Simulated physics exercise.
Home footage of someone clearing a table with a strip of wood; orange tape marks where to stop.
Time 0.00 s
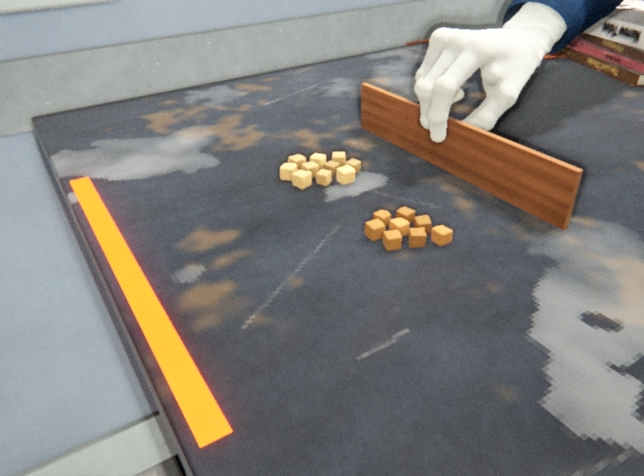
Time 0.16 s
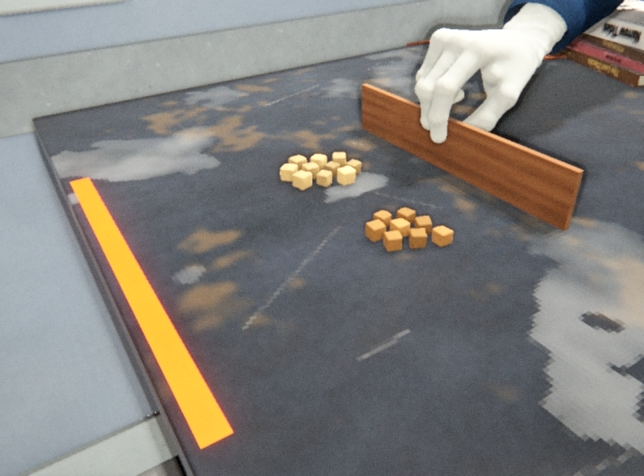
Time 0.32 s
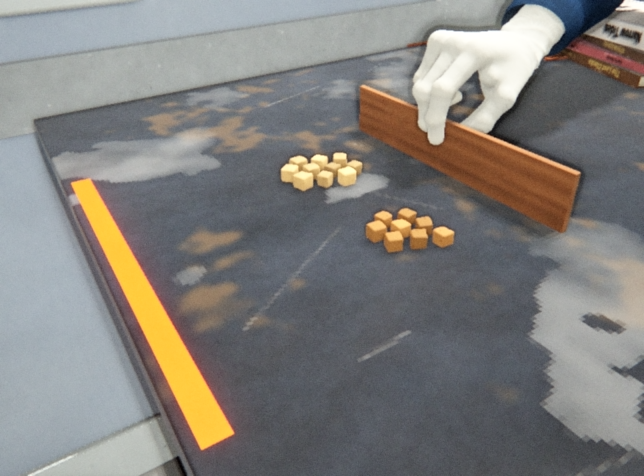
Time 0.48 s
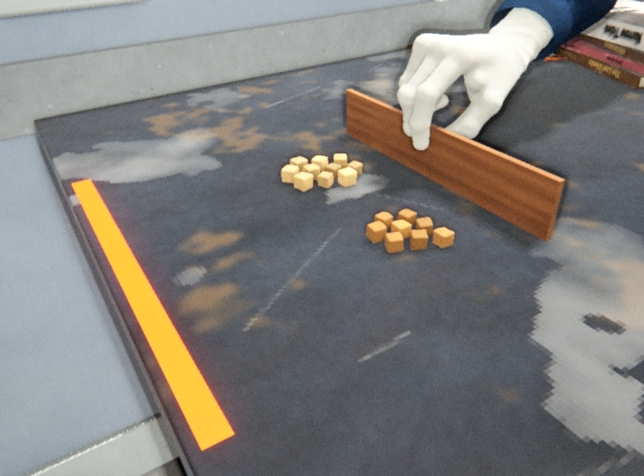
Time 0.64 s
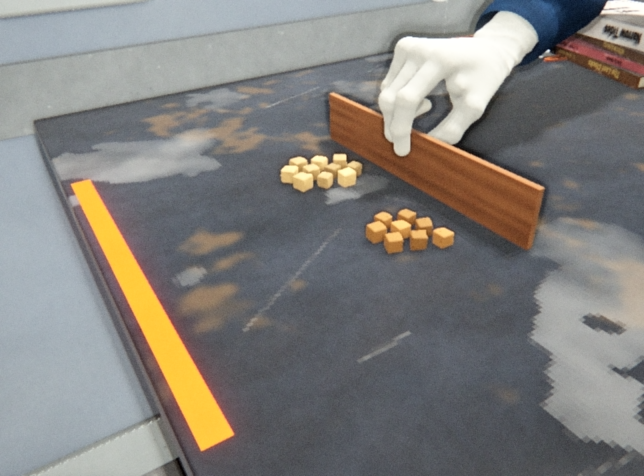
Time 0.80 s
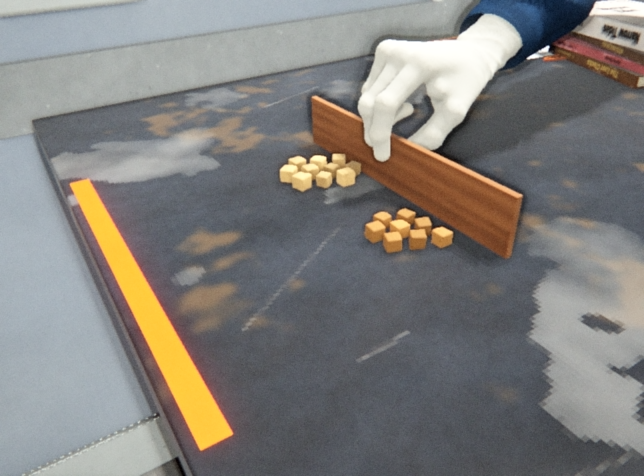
A white-gloved hand slides a wooden strip left toward two small groups of cubes.
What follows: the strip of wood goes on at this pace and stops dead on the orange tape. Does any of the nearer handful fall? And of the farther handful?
At the end, the nearer handful won't all make it - some goes over. The farther handful won't all make it - some goes over.
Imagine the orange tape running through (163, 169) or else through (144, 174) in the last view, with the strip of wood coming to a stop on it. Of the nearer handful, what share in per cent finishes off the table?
First try roughly 0 %, second try roughly 0 %.
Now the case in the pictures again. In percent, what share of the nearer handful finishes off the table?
Estimated share: About 100 in a hundred.
Around 1.75 s, strip of wood still moving, near (262, 173); nearer handful all on the table, its front near (284, 282); farther handful all on the table, its front near (206, 209).
Around 2.71 s, strip of wood stopped at the orange tape; nearer handful about half over the edge; farther handful about half over the edge.
Around 2.99 s, strip of wood stopped at the orange tape; nearer handful all over the edge; farther handful all over the edge.
Finally (3.2 s), strip of wood stopped at the orange tape; nearer handful all over the edge; farther handful all over the edge.
